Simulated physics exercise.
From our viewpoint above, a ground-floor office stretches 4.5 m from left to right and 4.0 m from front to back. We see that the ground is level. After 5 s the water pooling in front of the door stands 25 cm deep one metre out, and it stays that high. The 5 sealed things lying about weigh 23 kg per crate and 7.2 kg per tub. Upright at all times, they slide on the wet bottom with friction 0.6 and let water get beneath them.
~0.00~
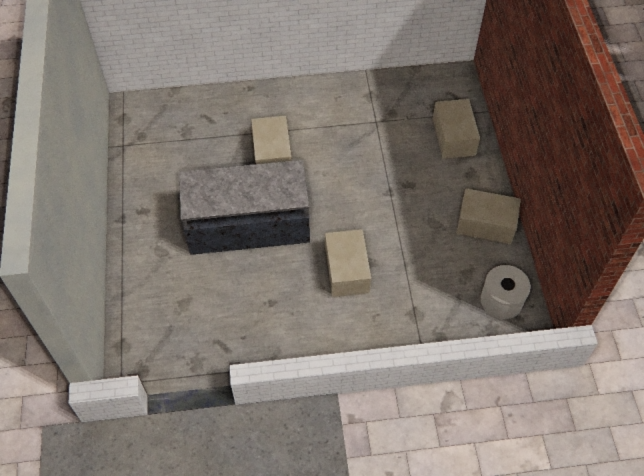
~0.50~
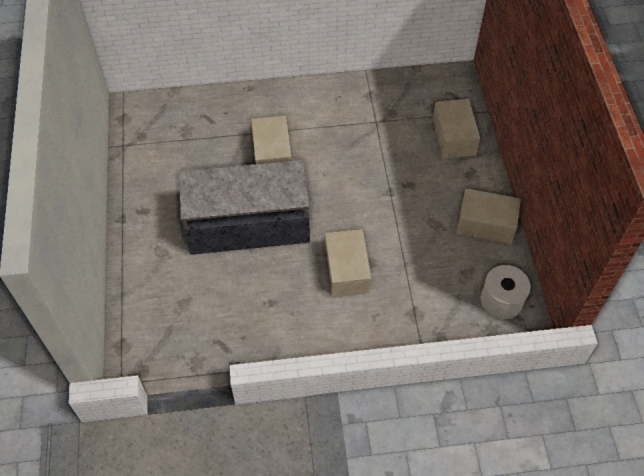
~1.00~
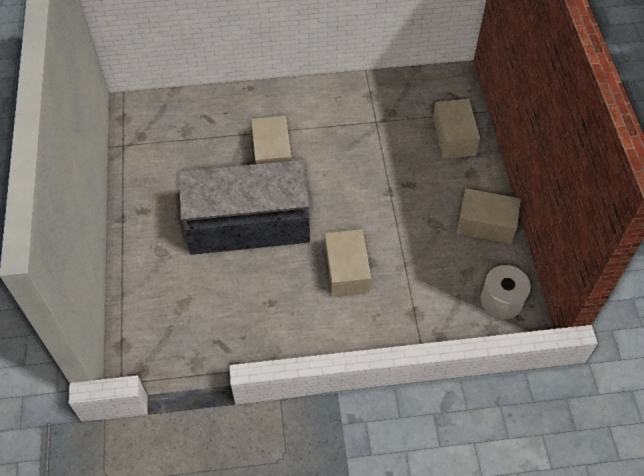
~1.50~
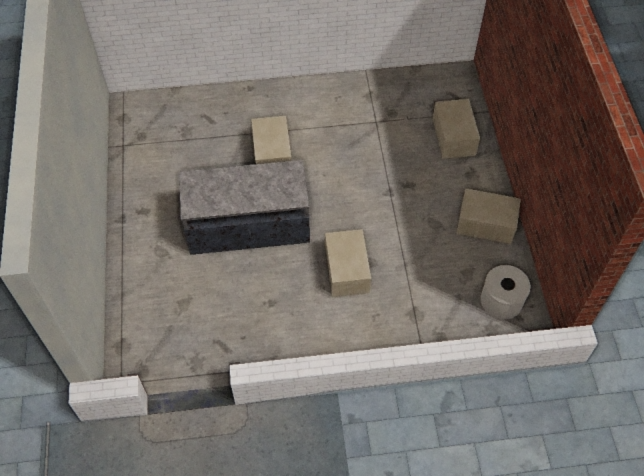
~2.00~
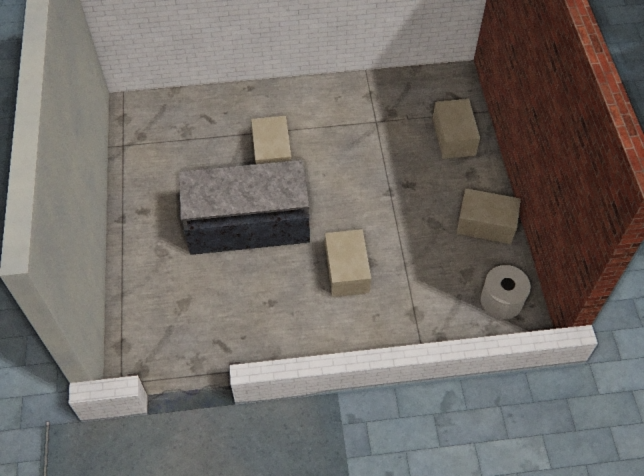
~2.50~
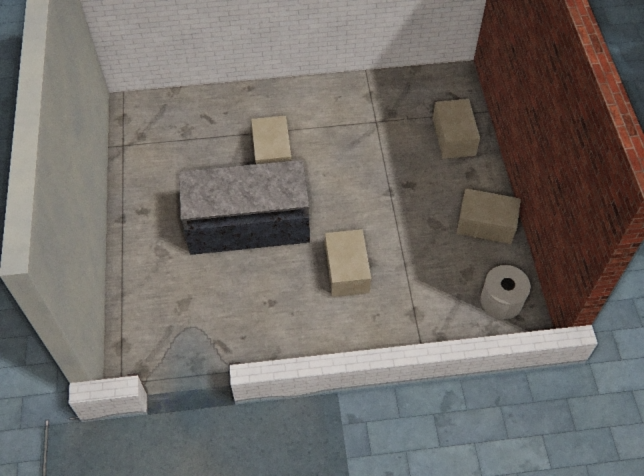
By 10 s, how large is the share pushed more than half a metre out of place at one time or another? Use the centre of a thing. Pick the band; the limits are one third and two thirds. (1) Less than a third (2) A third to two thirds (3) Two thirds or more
Less than a third (1).
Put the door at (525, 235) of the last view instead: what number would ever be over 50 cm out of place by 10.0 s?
The answer would then be 3.
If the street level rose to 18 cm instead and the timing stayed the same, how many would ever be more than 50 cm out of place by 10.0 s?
Count: 0.
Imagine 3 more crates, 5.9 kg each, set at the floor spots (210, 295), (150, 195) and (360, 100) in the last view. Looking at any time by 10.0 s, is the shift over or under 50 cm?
In turn: Beyond the mark, beyond the mark, beyond the mark.
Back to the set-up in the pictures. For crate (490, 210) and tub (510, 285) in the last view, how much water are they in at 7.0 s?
Close to 0 and 0 centimetres.
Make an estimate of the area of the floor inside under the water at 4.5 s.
The covered patch comes to about 4.5 m2.
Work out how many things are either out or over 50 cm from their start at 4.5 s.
The number comes to 0.
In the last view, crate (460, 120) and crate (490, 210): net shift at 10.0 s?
They sit 0 cm and 0 cm away, in the order given.
After 3.5 s 0 of 5 are over 50 cm from their spots; 0 afloat.
After 4.5 s 0 of 5 are over 50 cm from their spots; 0 afloat.
After 7.0 s 0 of 5 are over 50 cm from their spots; 0 afloat.
After 10.0 s 0 of 5 are over 50 cm from their spots, and 0 have been at some point; 0 afloat.
